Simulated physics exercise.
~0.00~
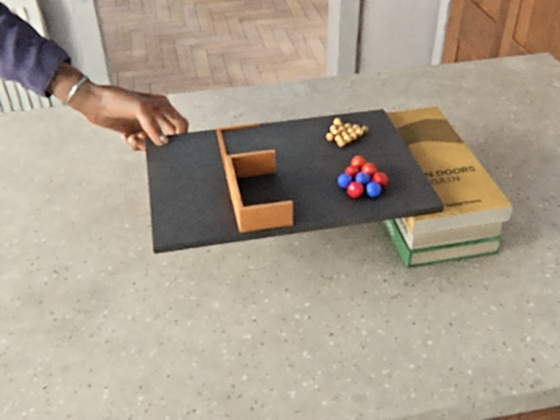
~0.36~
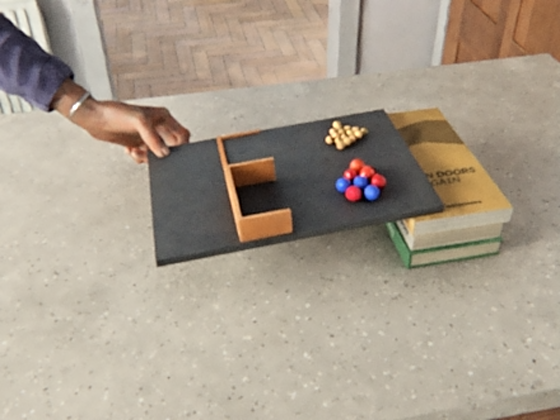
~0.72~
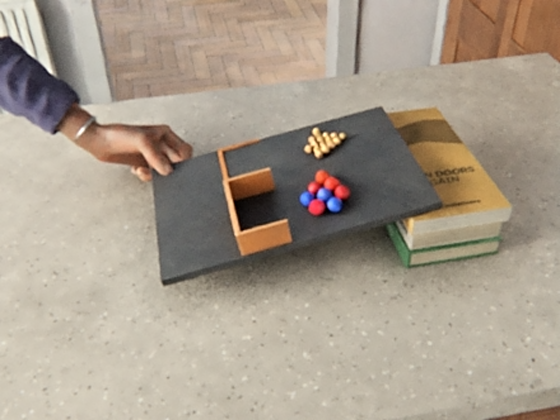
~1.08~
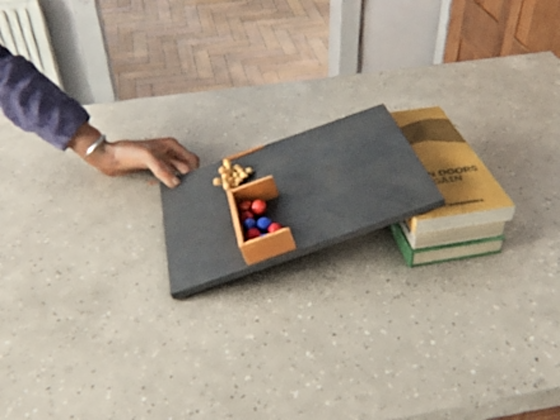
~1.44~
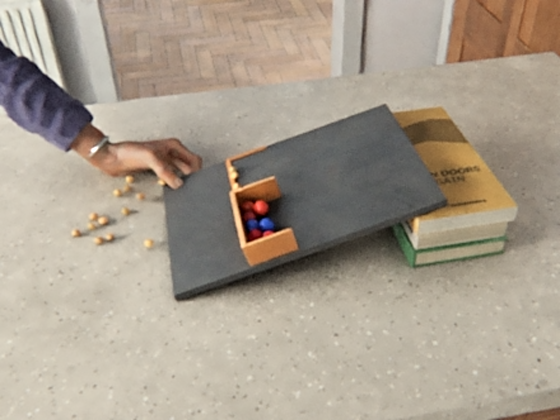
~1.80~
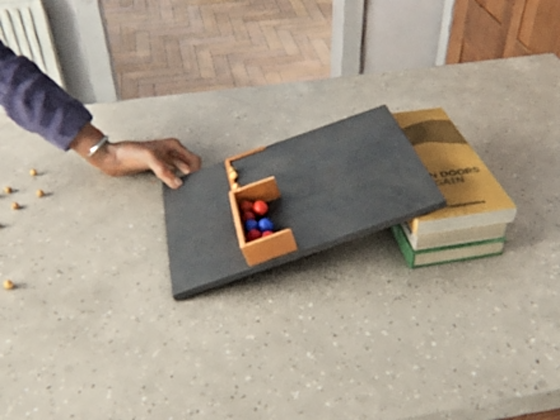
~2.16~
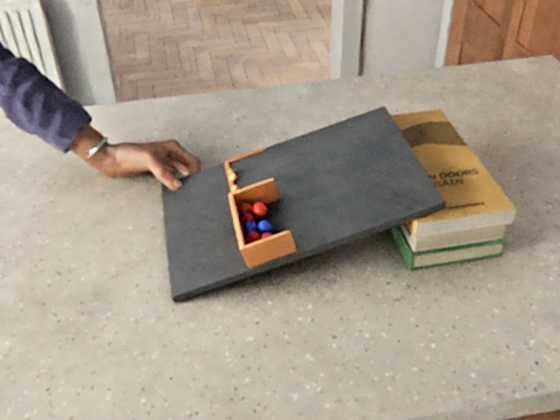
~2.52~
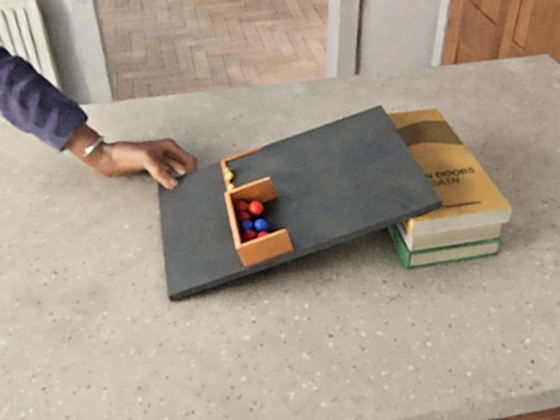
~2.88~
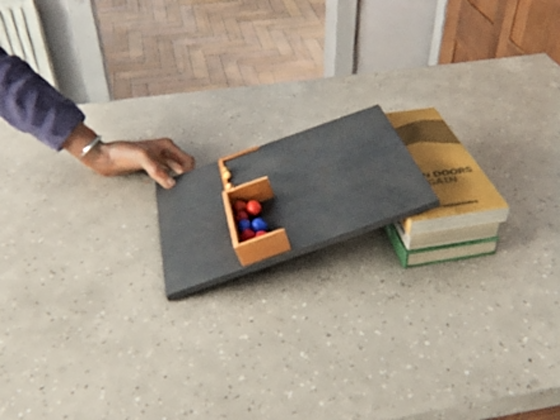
A hand in a dark sleeve holds the left end of a black board on a speckled grey counter, seen from above, with the right end propped on books with yellow and green covers. Toward the right lie a cluster of red and blue balls in front and a group of golden pieces behind, with orange barriers further left. The hand lowers its end, and the slope steepens. Both groups slide left. The red and blue balls gather behind the front barrier, while most golden pieces pass theirs, scatter over the counter and leave view. The board finally rests tilted, red and blue balls still held.
